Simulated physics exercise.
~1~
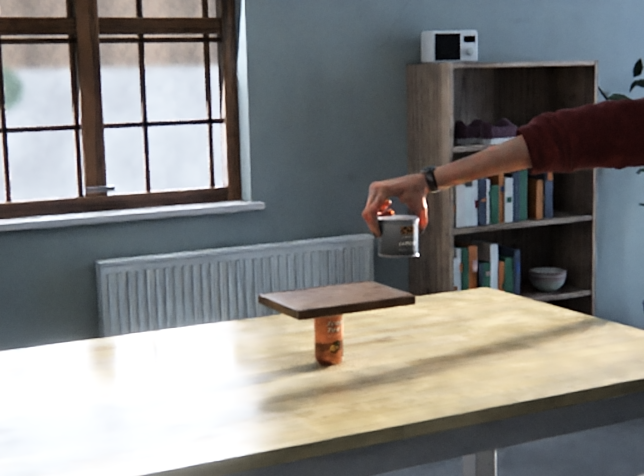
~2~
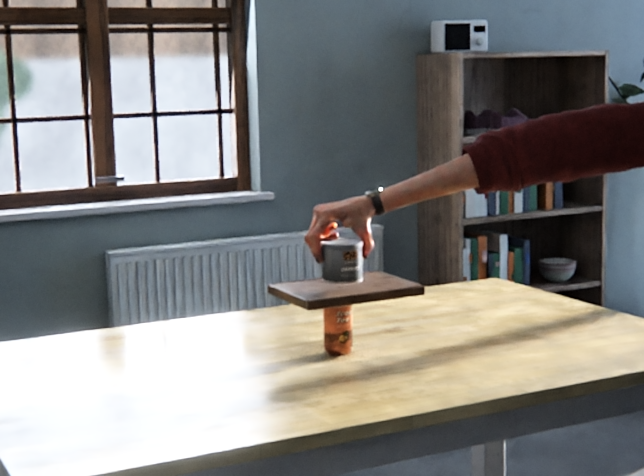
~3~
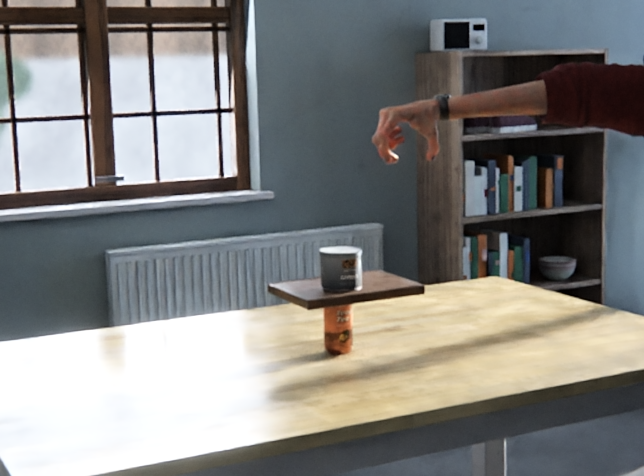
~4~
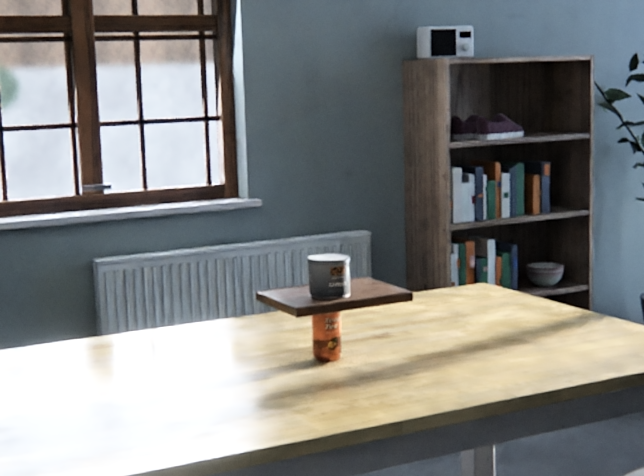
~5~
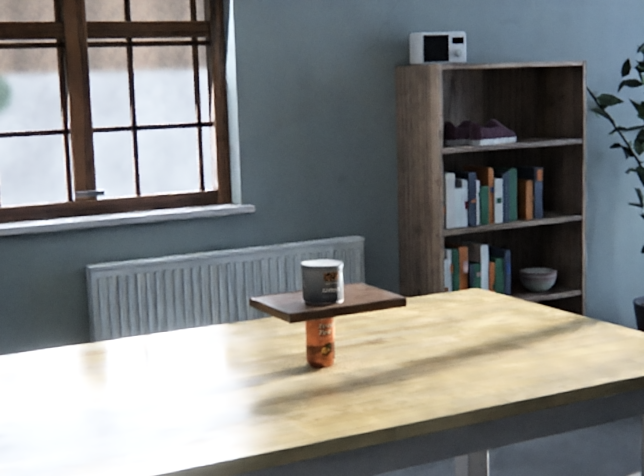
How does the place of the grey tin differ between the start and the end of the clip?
At the start the grey tin is held in a hand in the air, above and to the right of the brown board. At the end it is resting on top of the board, lower and further left.
